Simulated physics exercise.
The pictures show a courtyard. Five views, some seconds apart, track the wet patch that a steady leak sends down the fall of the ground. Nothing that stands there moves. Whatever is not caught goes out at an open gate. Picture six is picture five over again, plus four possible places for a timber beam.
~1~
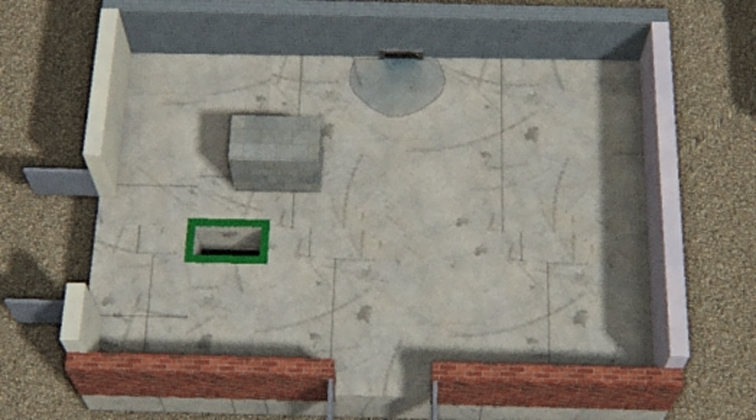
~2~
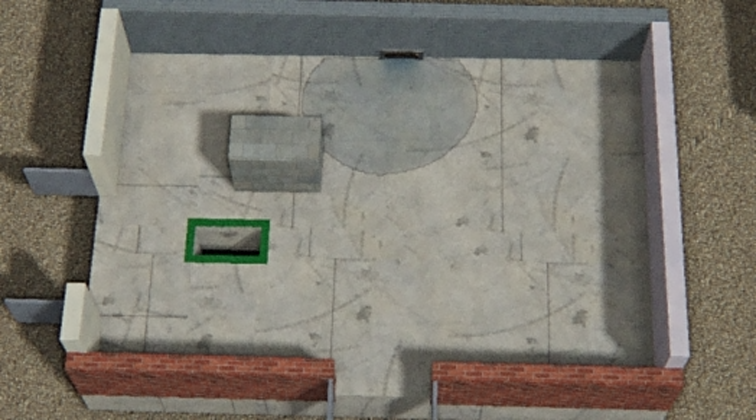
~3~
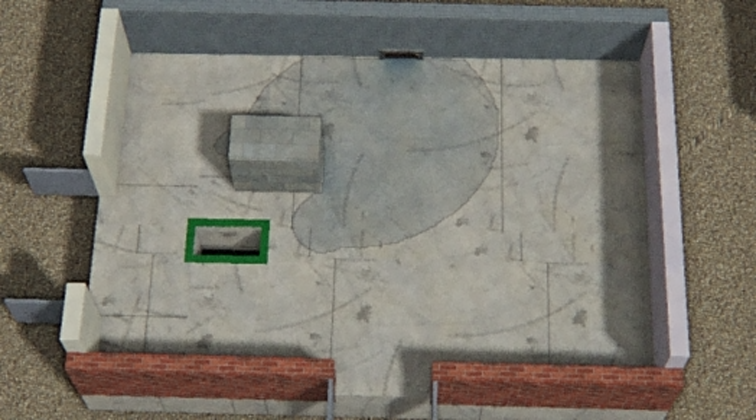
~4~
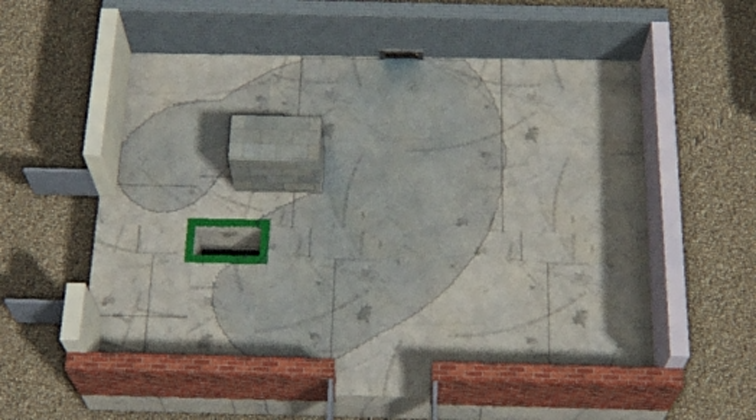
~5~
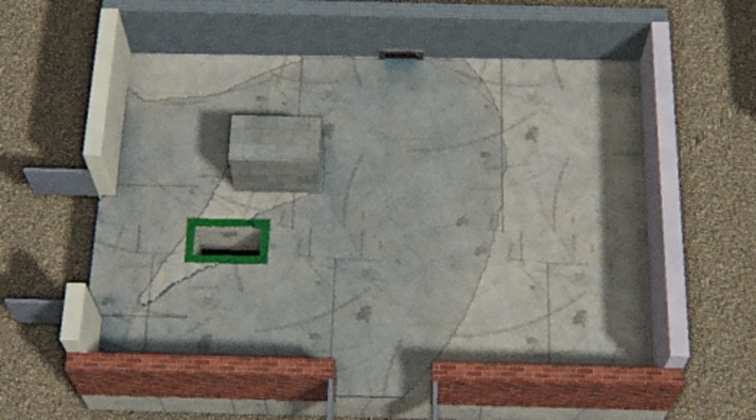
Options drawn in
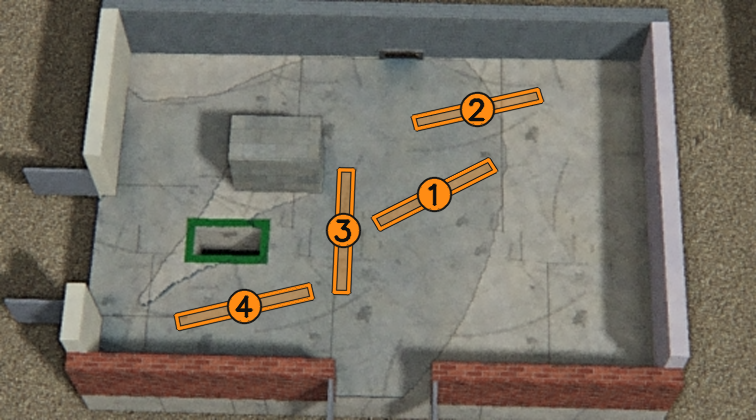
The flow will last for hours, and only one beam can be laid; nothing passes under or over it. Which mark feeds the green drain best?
It is 1.
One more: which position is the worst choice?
3.
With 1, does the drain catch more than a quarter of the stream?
No.
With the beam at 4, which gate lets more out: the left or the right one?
More leaves on the left.
On the marked copy, 1 from (376, 223) to (492, 165); 2 from (415, 122) to (539, 95); 3 from (341, 292) to (346, 169); 4 from (177, 321) to (310, 291).
For position 1, about 17 % of the stream runs into the green drain, about 83 % out by the gates.
For position 2, about 8 % of the stream runs into the green drain, about 92 % out by the gates.
For position 3, about 2 % of the stream runs into the green drain, about 97 % out by the gates.
For position 4, about 6 % of the stream runs into the green drain, about 94 % out by the gates.
